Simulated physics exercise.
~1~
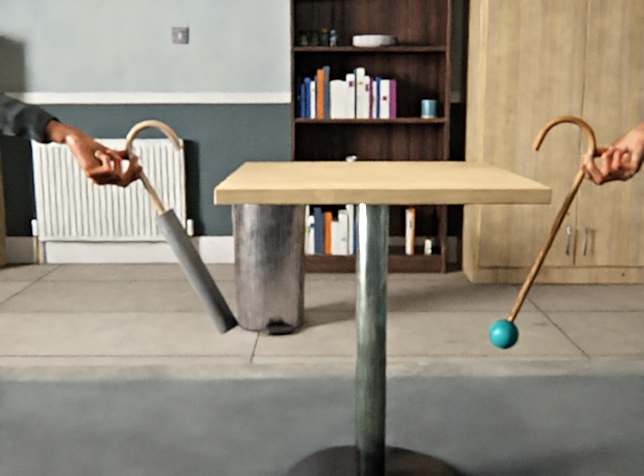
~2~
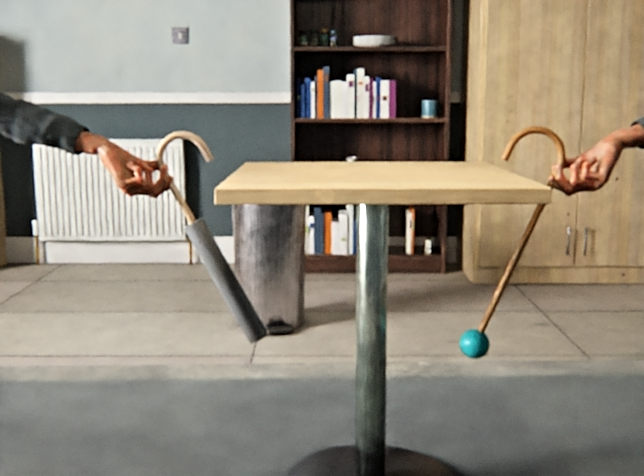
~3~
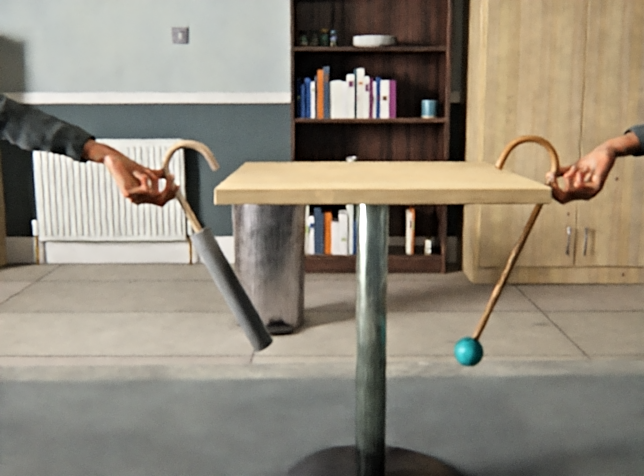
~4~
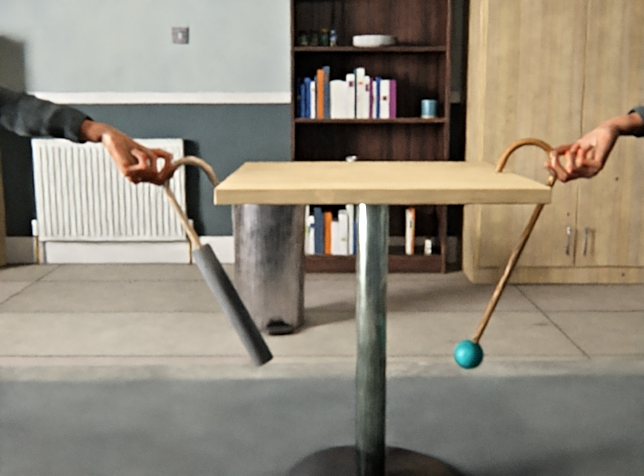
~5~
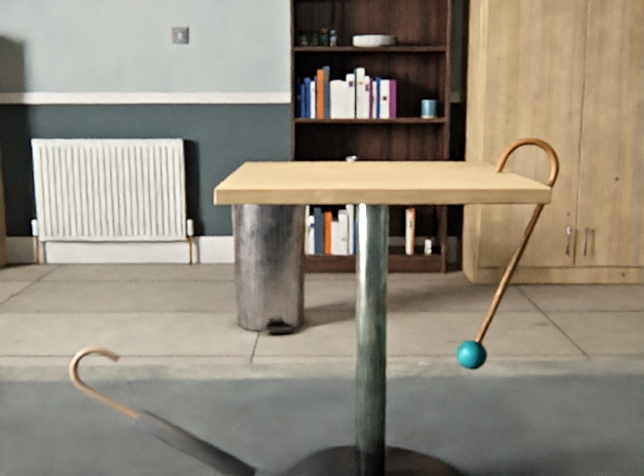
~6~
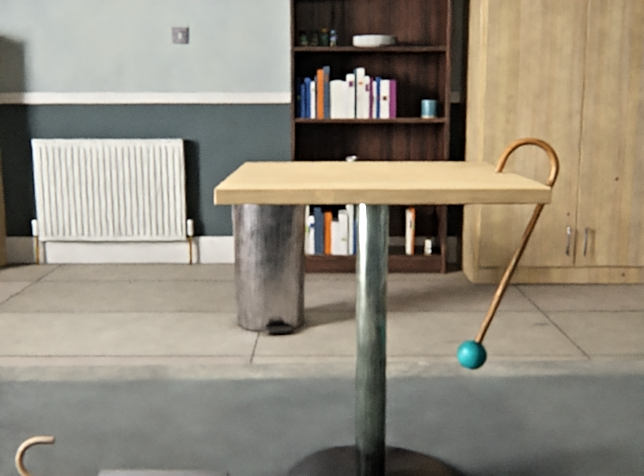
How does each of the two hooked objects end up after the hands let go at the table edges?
The grey umbrella drops past the left edge and ends up on the floor. The utensil with the turquoise end stays hooked over the right edge of the table.
